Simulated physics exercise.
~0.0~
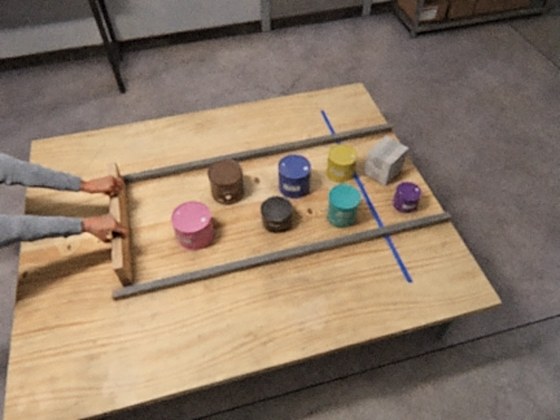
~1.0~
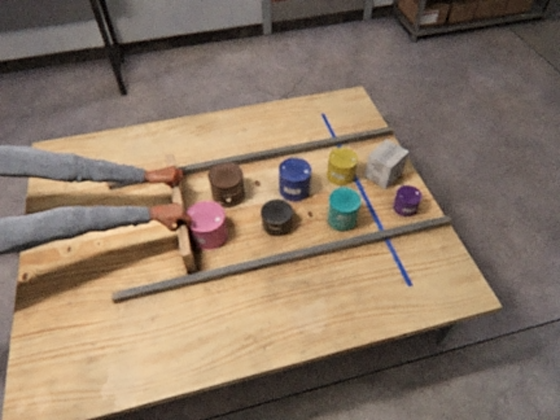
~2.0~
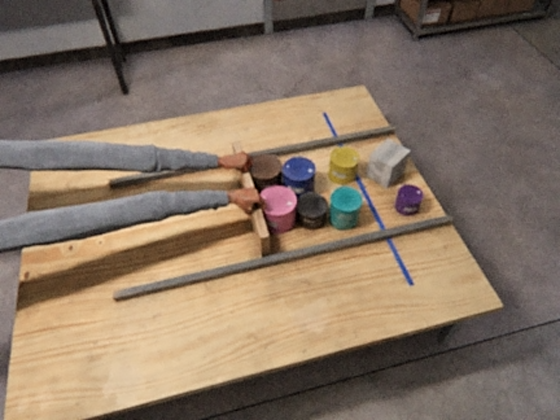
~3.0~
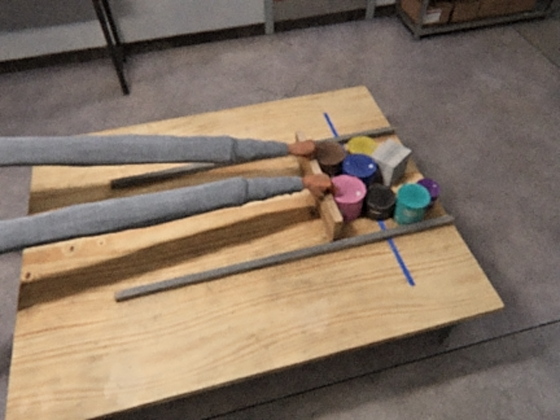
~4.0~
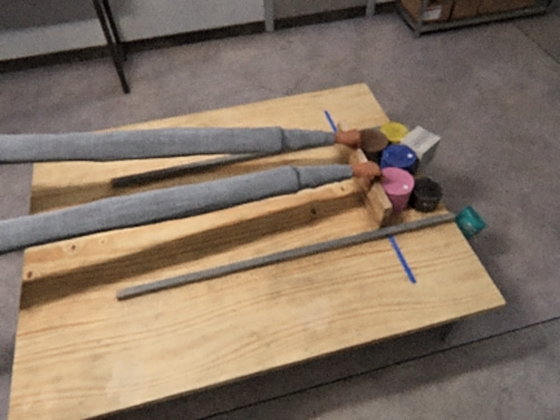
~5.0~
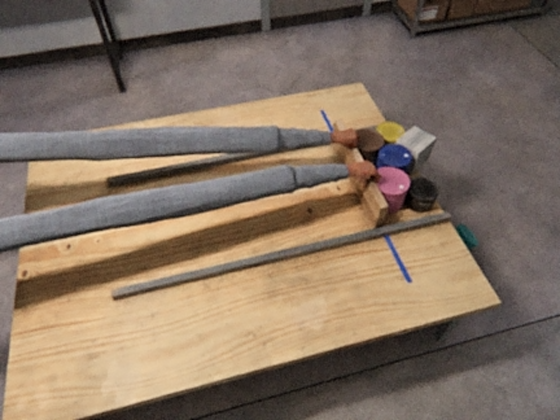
On a pale wooden platform above a grey concrete floor, two sleeved arms reach in from the left and hold an upright plank between two grey rails. The hands push the plank to the right, and it meets the pink canister first, then gathers the brown, blue and black containers. The bunch slides over the blue tape line, crowding the yellow, turquoise and purple containers and a pale grey block toward the far end. The purple canister disappears and the turquoise pail tips off the edge, dropping lower beside the platform. The plank stops, with the remaining items clustered at the rim.
